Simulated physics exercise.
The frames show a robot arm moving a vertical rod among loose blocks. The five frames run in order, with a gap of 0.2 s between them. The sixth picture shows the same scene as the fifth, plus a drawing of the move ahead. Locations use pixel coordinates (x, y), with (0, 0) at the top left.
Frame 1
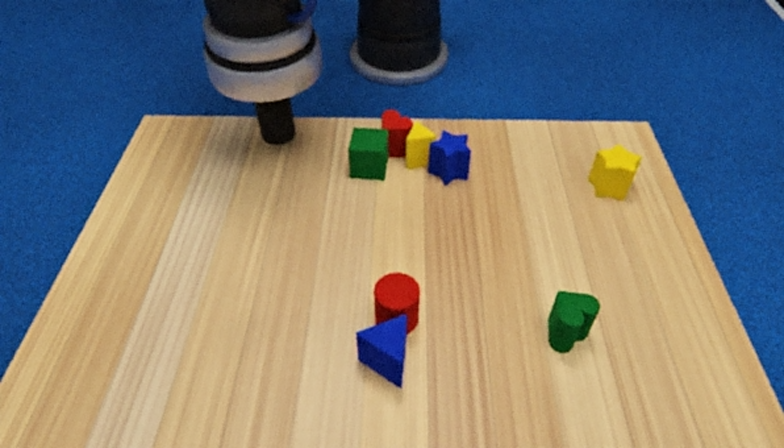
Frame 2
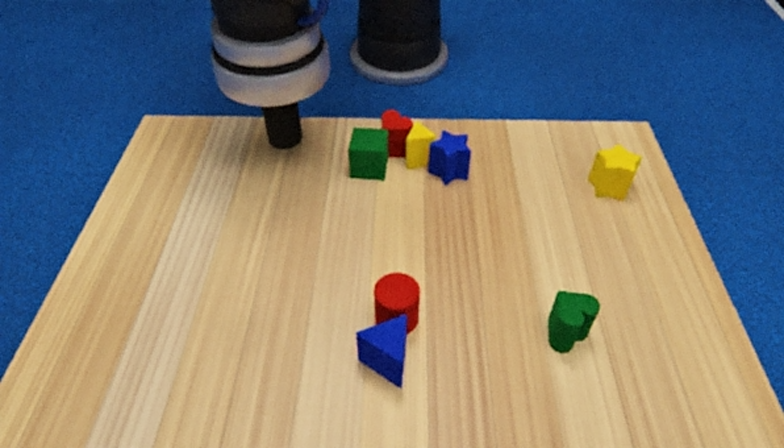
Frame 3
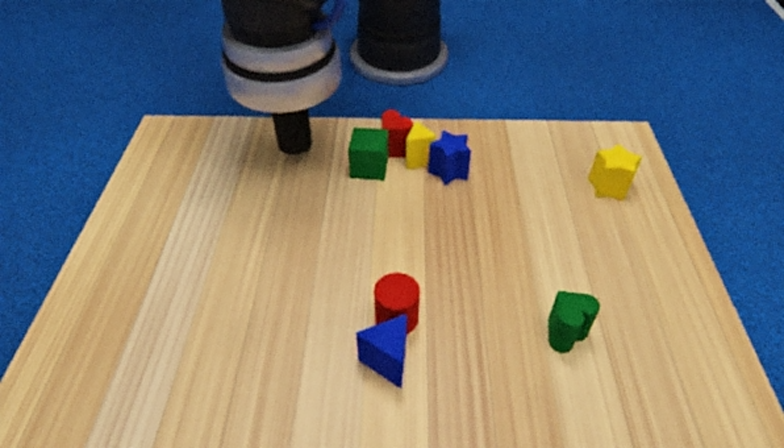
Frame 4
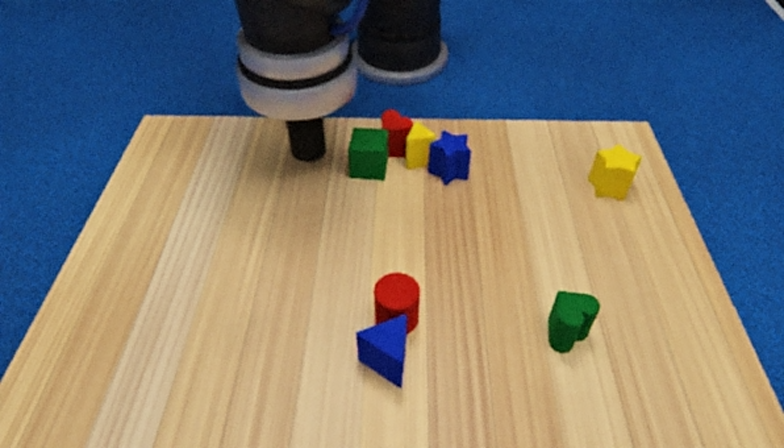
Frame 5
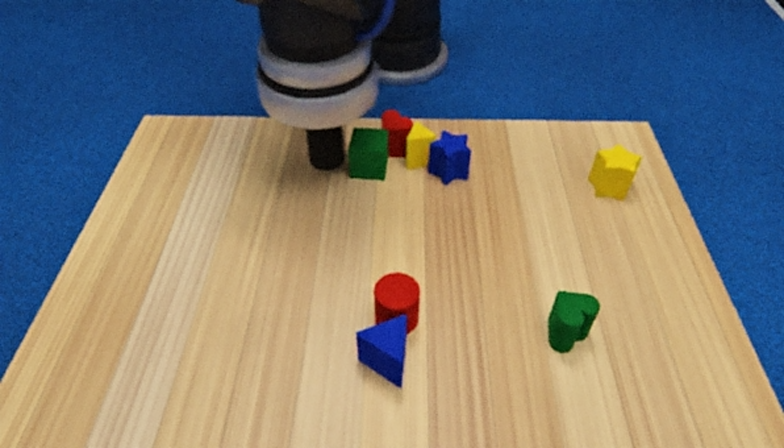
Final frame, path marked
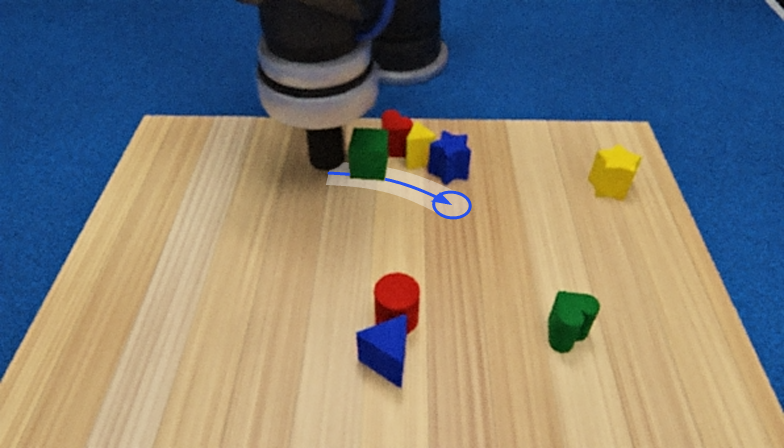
A robot arm with a dark vertical rod reaches over the far edge of a pale wooden board on a blue surface, seen from a raised, fixed view. A green block, red heart, yellow triangle and blue star cluster near the rod, a yellow block sits far right, and a red cylinder, blue triangle and green piece lie nearer. The rod slides slowly right and slightly nearer, up beside the green block, while every block stays still.
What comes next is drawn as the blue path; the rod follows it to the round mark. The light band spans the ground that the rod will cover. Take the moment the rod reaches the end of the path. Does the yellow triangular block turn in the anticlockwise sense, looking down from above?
That would be a yes.
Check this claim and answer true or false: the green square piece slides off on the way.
True.
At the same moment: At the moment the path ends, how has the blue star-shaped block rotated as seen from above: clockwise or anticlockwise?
It rotates clockwise.
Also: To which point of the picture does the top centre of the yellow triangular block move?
The middle of its upper face will lie at (444, 122).
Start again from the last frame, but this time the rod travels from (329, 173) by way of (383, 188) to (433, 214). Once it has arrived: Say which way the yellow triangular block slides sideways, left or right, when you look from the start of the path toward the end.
It will end up to the left.
Drawn move, from (329, 173) over (372, 177) and (413, 187) to (452, 205).
The first path, step by step. One third of the way, rod at (372, 163); green square piece at (406, 140), turned 20° anticlockwise; yellow triangular block at (429, 129), turned 35° anticlockwise.
Two thirds of the way, rod at (415, 174); green square piece at (436, 139), turned 60° anticlockwise; yellow triangular block at (444, 122), turned 70° anticlockwise; blue star-shaped block at (474, 138), turned 35° clockwise.
At the end, rod at (453, 191); green square piece at (437, 139), turned 60° anticlockwise; red heart block still; yellow triangular block at (444, 122), turned 75° anticlockwise; blue star-shaped block at (475, 137), turned 40° clockwise.
